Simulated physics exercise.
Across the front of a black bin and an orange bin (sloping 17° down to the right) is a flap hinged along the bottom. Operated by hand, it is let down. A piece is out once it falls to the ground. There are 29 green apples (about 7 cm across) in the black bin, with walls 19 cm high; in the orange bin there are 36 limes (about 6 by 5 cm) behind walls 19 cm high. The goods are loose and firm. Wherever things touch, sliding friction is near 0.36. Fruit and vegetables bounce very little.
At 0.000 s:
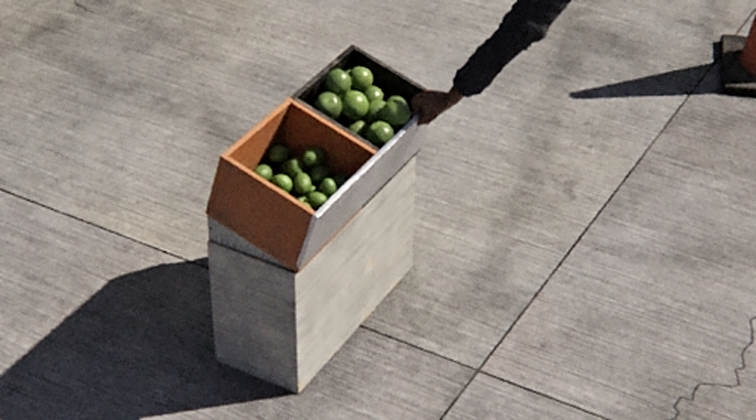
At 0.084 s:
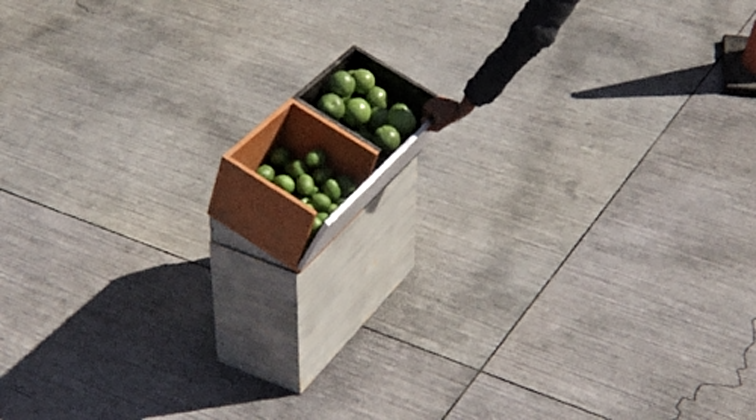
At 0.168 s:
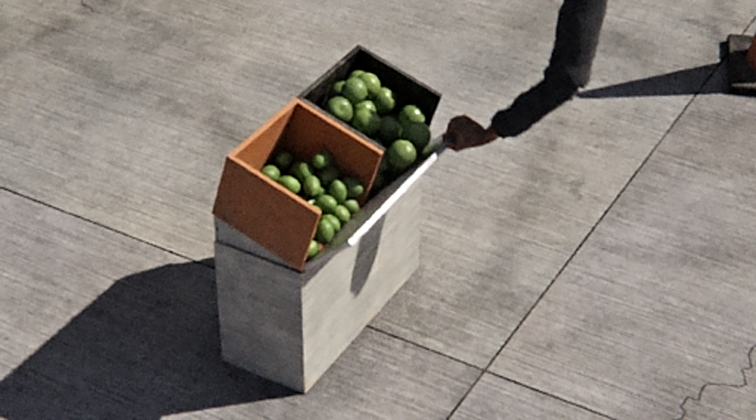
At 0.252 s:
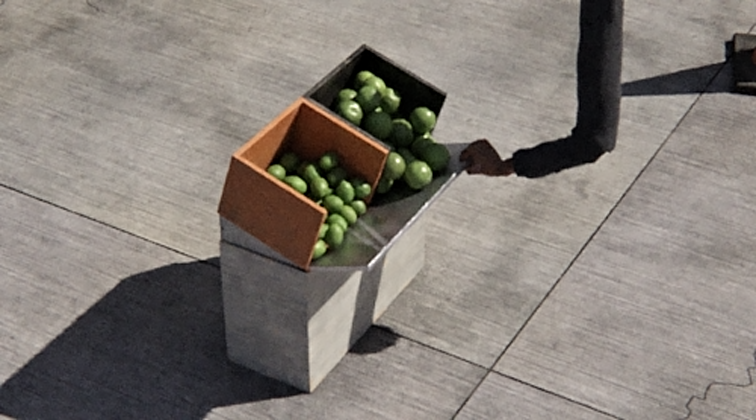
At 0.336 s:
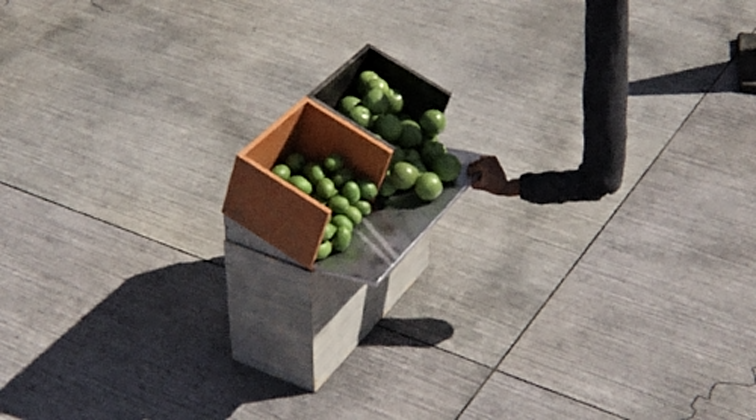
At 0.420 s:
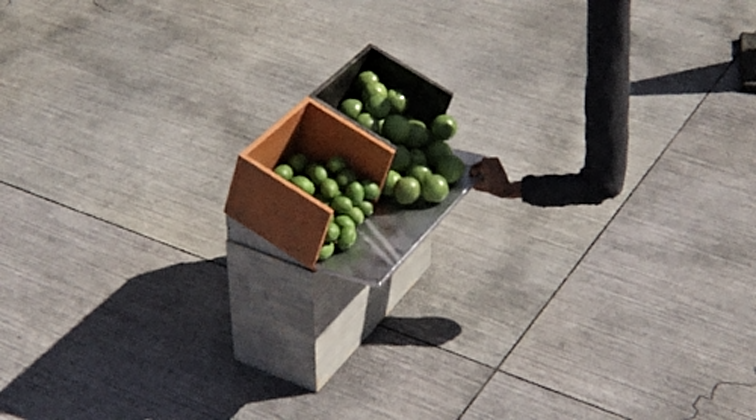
At first, green apples in a black bin and limes in an orange bin sit behind a closed front flap, a hand gripping its edge. The hand then lowers the flap outward to the right, and fruit from both bins shifts forward onto it as it opens, its movement slowing near the end.
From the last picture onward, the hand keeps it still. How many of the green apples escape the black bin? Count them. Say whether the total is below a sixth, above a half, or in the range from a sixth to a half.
The total is below a sixth.
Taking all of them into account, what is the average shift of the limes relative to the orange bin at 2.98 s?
On average they sit some 4 cm further right.
After 0.83 s, the black bin has all 29 and the orange bin has all 36.
After 1.34 s, the black bin is down by 1 of 29 and the orange bin has all 36.
After 2.06 s, the black bin is down by 1 of 29 and the orange bin has all 36.
Final count (at 2.98 s), the black bin is down by 1 of 29 and the orange bin has all 36. Asked share, 1 of 29, 3 per cent.
